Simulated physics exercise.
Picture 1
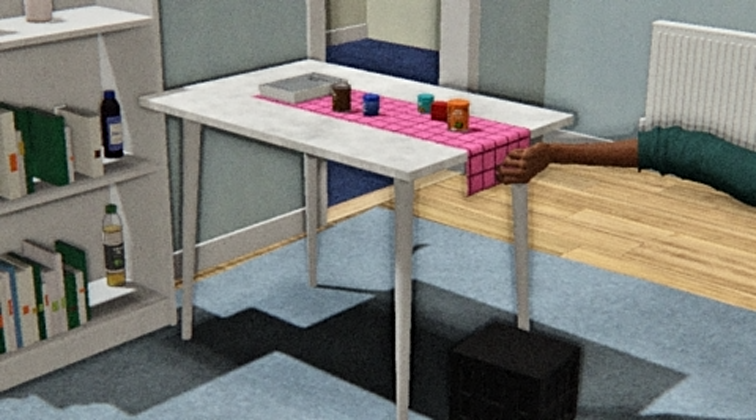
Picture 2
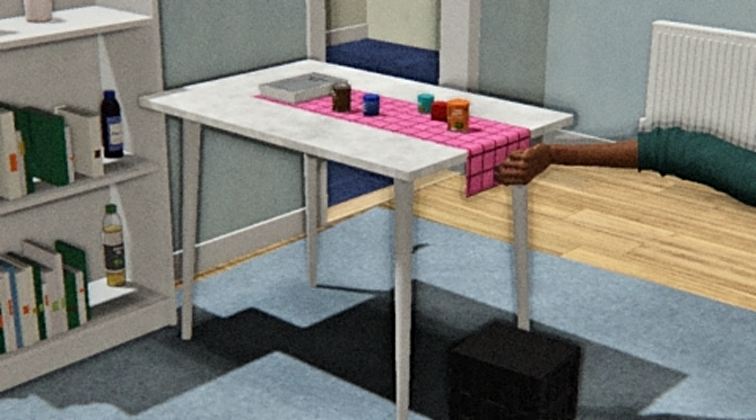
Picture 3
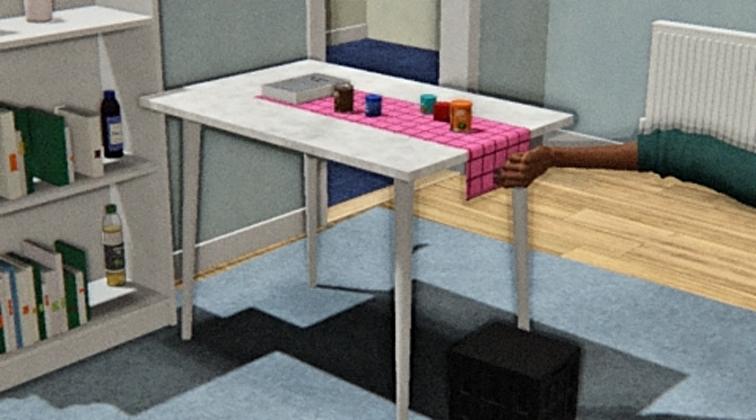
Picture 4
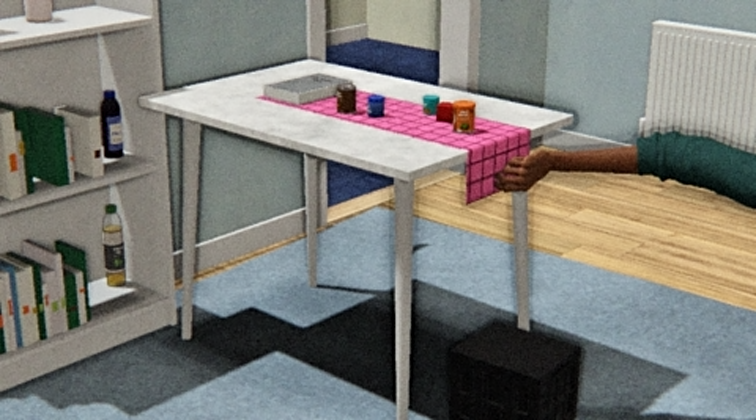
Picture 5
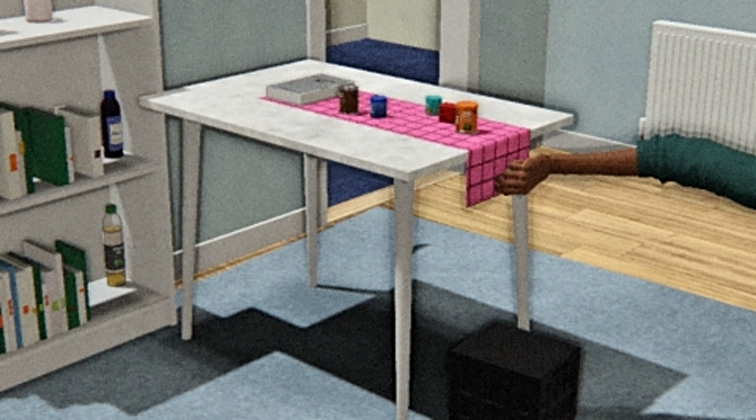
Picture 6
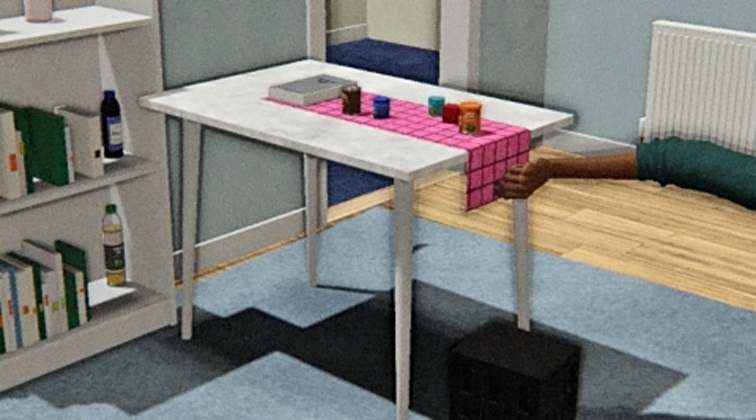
Hand slowly pulling the hanging end of a pink checked cloth downward, the small colourful containers on the white table shifting slightly right.
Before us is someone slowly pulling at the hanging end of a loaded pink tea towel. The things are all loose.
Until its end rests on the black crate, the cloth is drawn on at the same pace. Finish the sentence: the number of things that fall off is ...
... four.
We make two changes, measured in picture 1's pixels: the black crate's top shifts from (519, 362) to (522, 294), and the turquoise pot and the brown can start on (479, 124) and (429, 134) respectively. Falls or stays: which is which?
As for the turquoise pot, it leaves the top; as for the brown can, it leaves the top.
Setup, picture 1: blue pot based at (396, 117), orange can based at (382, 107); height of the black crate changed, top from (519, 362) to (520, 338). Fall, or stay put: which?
The blue pot is lost; the orange can stays put.
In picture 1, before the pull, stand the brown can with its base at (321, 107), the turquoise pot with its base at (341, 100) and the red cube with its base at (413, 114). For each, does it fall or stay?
Each in turn: The brown can stays aloft, the turquoise pot stays aloft, the red cube goes down.
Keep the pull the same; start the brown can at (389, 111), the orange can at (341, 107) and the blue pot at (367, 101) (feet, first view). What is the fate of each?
Of the three, the brown can ends off the top, the orange can stays aloft and the blue pot stays aloft.
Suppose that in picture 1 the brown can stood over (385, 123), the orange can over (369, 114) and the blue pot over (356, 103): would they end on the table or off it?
Short version: Brown can drops, orange can drops, blue pot stays.
A little later, hem near (497, 266); orange can gone.
Next, hem near (497, 318); orange can, red cube and turquoise pot gone.
When it is over, hem on the crate; orange can, red cube, turquoise pot and blue pot gone. It carries off four.
